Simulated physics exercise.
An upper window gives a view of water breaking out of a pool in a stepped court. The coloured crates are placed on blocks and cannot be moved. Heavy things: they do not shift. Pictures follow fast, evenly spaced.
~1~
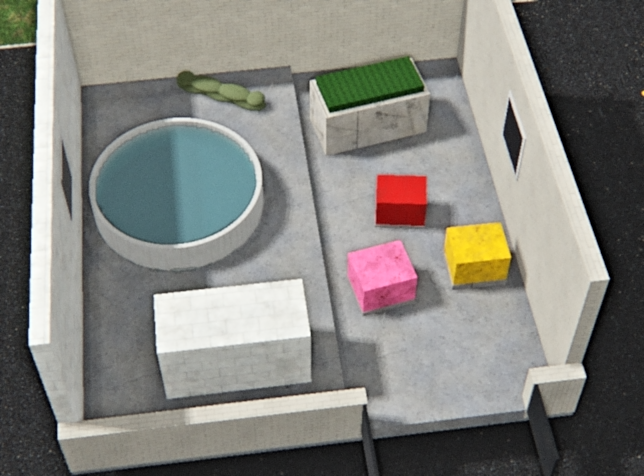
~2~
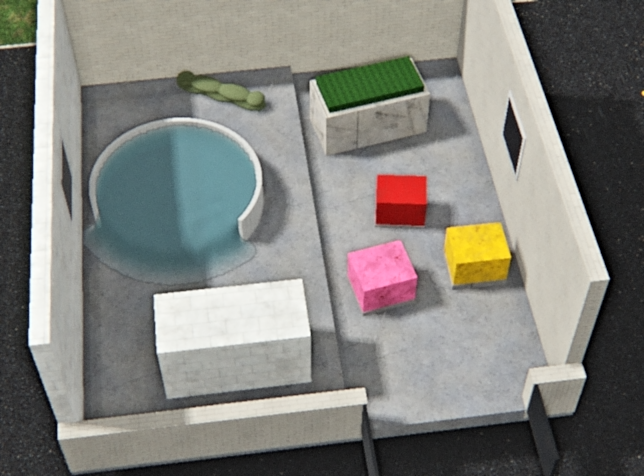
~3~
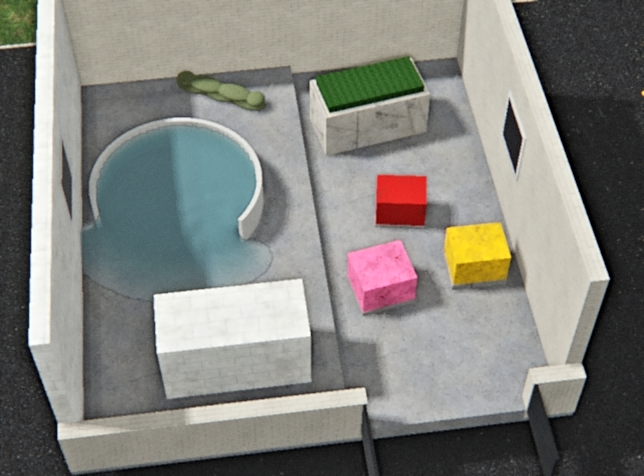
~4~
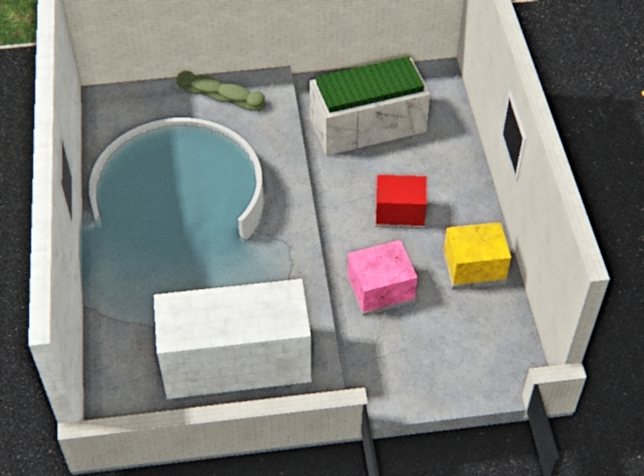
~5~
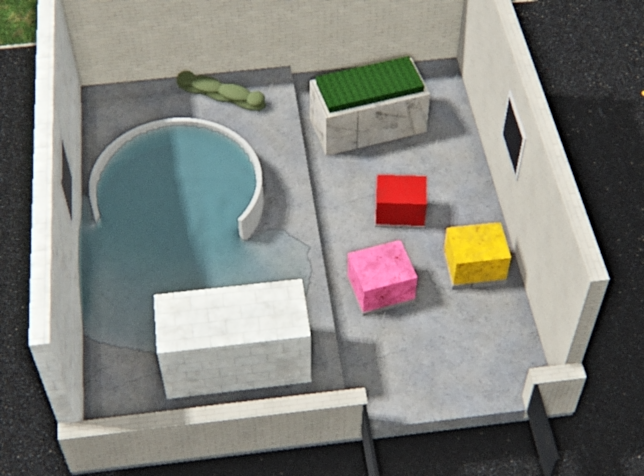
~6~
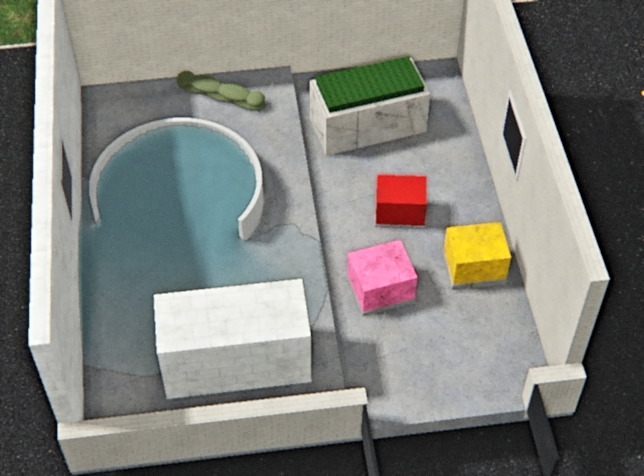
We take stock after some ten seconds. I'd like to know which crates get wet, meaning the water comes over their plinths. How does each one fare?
The red crate does get wet. The pink crate does get wet. The yellow crate does get wet.
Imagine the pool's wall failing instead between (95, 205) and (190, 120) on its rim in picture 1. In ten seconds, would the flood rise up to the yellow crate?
The yellow crate is not overtopped.
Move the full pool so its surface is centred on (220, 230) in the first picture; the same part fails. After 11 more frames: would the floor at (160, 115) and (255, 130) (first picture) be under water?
The first spot is not reached, while the second is not reached.
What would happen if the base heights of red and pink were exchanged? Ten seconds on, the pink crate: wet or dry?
The pink crate gets flooded.
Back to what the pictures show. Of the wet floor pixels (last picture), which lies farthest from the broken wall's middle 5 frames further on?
My guess would be about (395, 355).
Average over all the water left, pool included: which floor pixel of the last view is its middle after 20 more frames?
I'd mark it close to (197, 302).
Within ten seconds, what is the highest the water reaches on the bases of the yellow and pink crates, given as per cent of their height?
Roughly 120 per cent, then 220 per cent.
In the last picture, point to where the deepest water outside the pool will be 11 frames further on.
I would choose the pixel (85, 441).
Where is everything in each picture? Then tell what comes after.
In the first picture, still water in the round tank at (176, 183).
In the second picture, water pours out at (161, 260) and has run to (87, 233).
In the third picture, the front is at (264, 263), out from the gap at (161, 261).
In the fourth picture, the front is at (285, 270), out from the gap at (161, 262).
In the fifth picture, water pours out at (162, 263) and has run to a hidden place.
In the sixth picture, water pours out at (162, 263) and has run to (322, 279).
A moment on, water covers 25 % of the floor; the red crate not reached, the pink crate water round its plinth, the yellow crate not reached.
Next, water covers 35 % of the floor; the red crate not reached, the pink crate water round its plinth, the yellow crate not reached.
Then, water covers 50 % of the floor; the red crate water round its plinth, the pink crate water round its plinth, the yellow crate not reached.
Later, water covers 70 % of the floor; the red crate water round its plinth, the pink crate water round its plinth, the yellow crate water round its plinth.
In the end, water covers 90 % of the floor; the red crate was topped, the pink crate was topped, the yellow crate was topped.
